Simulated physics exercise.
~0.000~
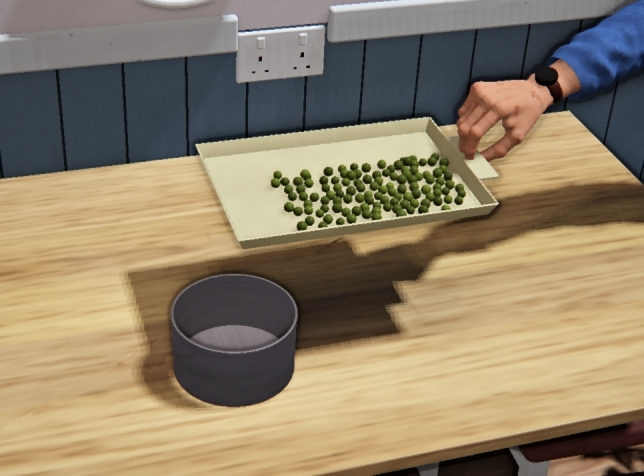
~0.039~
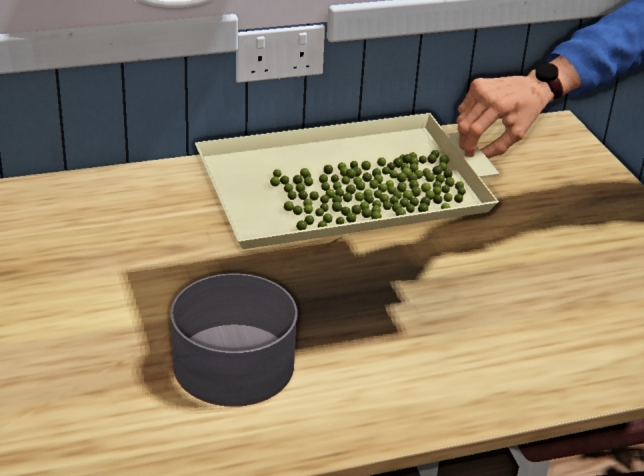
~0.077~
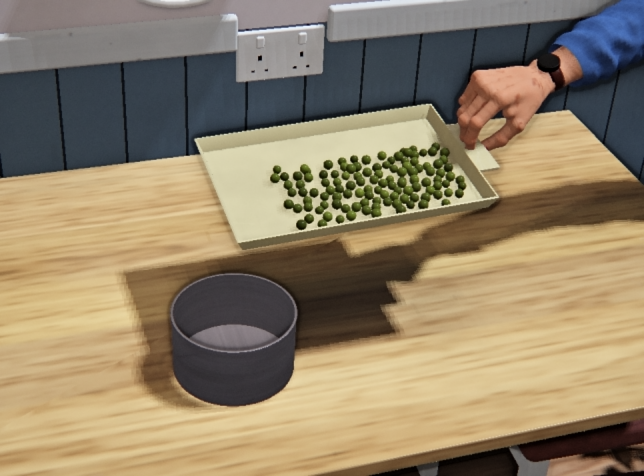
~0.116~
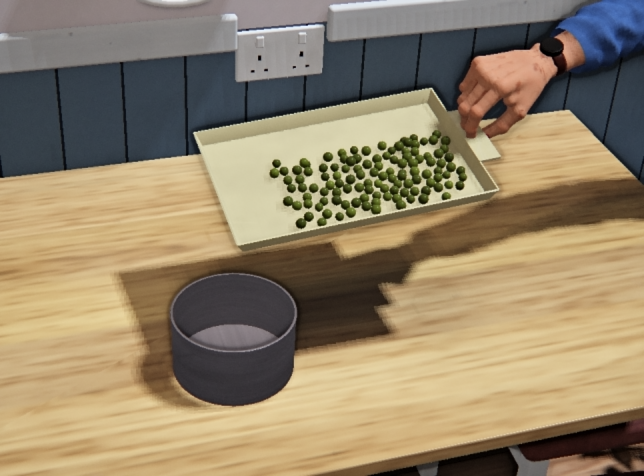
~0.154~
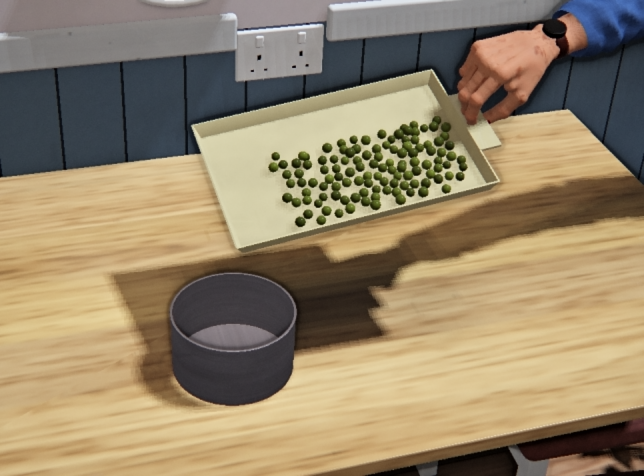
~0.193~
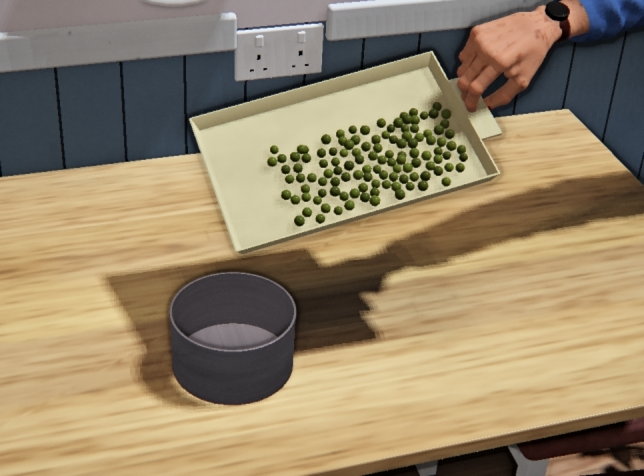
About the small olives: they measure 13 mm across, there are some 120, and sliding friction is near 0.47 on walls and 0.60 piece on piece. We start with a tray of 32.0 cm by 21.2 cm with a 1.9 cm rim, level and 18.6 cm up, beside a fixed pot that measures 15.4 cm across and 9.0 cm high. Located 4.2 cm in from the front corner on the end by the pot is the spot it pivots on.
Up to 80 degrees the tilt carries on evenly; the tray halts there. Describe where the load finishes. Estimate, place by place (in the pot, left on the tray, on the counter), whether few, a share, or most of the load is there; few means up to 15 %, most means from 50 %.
My estimate: Pot: Most, left on the tray: Few, counter: A share.
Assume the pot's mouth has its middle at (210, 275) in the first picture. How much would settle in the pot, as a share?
I'd put it at around 0 per cent.
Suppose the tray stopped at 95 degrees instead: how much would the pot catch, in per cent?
In that case some 75 per cent.
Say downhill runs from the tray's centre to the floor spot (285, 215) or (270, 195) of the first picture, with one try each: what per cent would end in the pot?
Near 60 and 15 percent, in that order.
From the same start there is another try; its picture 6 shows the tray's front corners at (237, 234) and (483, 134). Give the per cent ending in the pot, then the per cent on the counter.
Pot 15 % / counter 85 %.
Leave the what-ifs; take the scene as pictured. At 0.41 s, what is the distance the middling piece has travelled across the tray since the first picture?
By then it sits near 4 cm from where it began.
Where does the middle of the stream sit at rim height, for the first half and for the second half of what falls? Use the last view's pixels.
Around (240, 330), then (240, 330).
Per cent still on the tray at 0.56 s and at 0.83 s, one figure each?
About 100, 5.
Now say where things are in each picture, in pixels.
Tray tilt 0 degrees, front corners at (244, 236) and (490, 201); middle of the pieces at (374, 186); pot at (235, 312), in the first picture.
Tray tilt 1 degrees, front corners at (243, 236) and (490, 199); middle of the pieces at (374, 184), in the second picture.
Tray tilt 4 degrees, front corners at (243, 237) and (490, 194), lowest corner left front; middle of the pieces at (374, 180), in the third picture.
Tray tilt 8 degrees, front corners at (242, 239) and (491, 187), lowest corner left front; middle of the pieces at (374, 173), in the fourth picture.
Tray tilt 13 degrees, front corners at (241, 242) and (491, 178), lowest corner left front; middle of the pieces at (374, 164), in the fifth picture.
Tray tilt 19 degrees, front corners at (241, 244) and (491, 170), lowest corner left front; middle of the pieces at (373, 156); pot at (233, 310). The tray's pace is about 140 degrees a second, in the sixth picture.
After 0.41 s, tilt 50 degrees; the tray holds 100 %, the pot 0 %.
After 0.56 s, tilt 71 degrees; the tray holds 100 %, the pot 0 %.
After 0.83 s, tilt 80 degrees; the tray holds 5 %, the pot 60 %.
By 1.6 s all is still; pot 75 %, tray 0 %, counter 25 %.
